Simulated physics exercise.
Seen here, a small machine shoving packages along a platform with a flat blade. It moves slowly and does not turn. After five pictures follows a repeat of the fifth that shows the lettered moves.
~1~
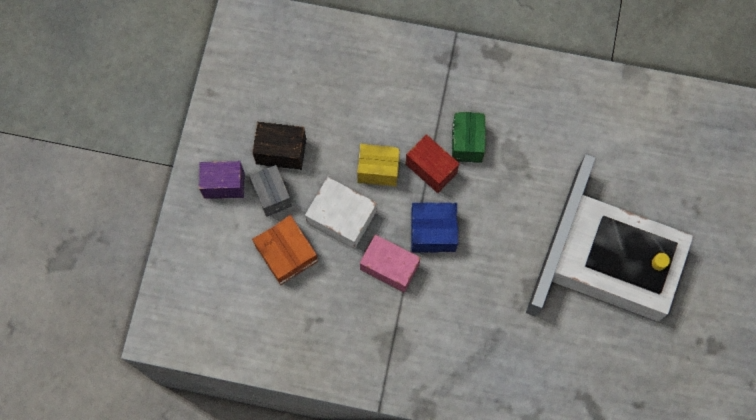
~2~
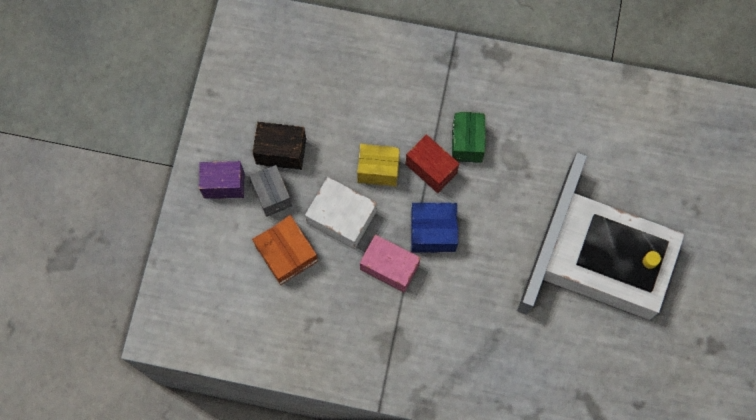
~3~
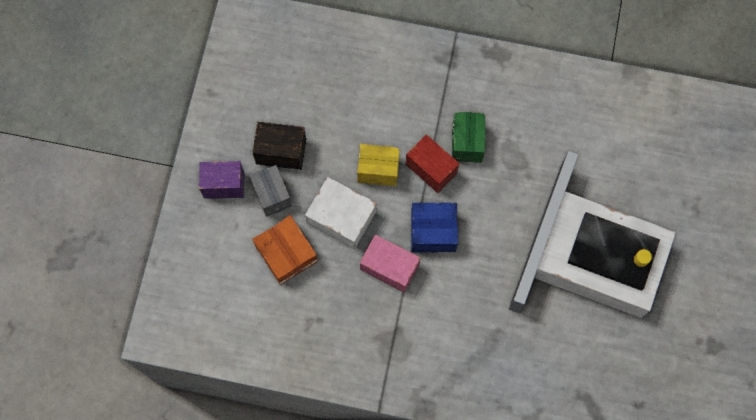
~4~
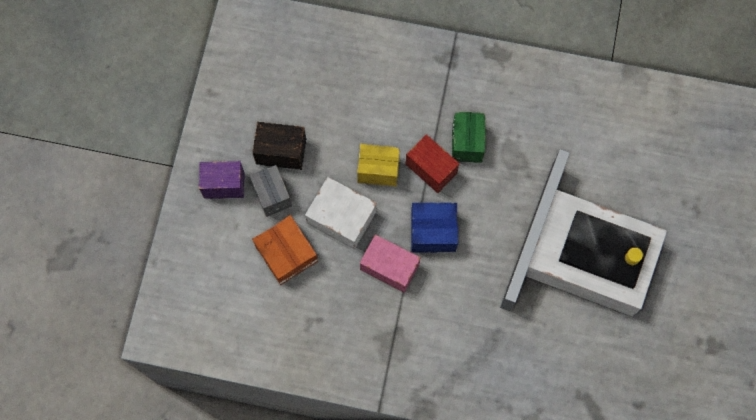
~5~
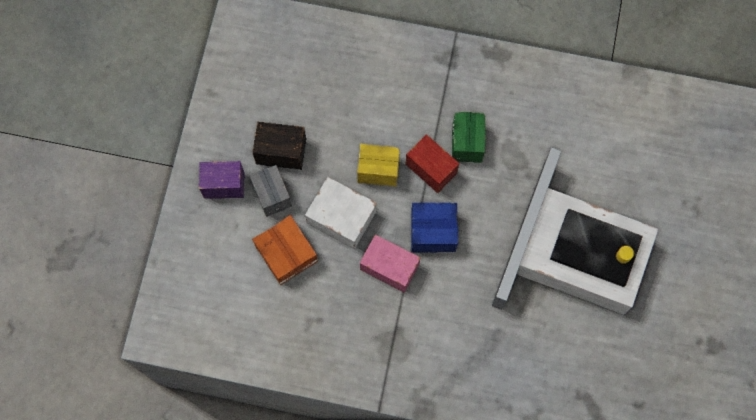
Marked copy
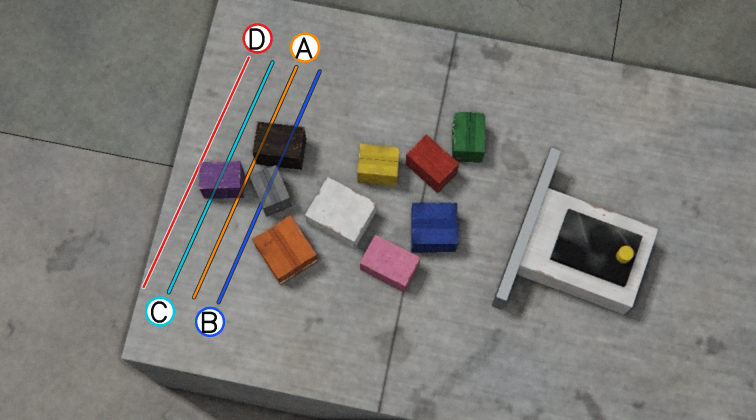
A small white machine with a flat grey blade crept slowly left across a concrete platform without turning, while the colourful blocks scattered in front of it stayed where they were, untouched.
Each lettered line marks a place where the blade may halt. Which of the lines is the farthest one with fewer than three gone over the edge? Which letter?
B is the last line within the limit.
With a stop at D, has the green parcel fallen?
By then, no.
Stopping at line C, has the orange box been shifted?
By then, yes.
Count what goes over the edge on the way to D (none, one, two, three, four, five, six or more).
Six or more.
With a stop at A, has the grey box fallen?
Yes.
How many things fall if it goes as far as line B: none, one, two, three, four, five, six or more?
Two.
On the marked copy, A at (247, 179); B at (271, 184); C at (222, 174); D at (198, 169).
Taking B. A third of the way, robot (495, 226); green parcel (448, 127); pink crate (382, 262).
Two thirds of the way, robot (401, 208); purple crate (185, 166); grey box (223, 169).
When it is over, robot (330, 193); purple crate over the edge; grey box over the edge; two fallen.
As for the rest, A drops four; C drops four; D drops seven.
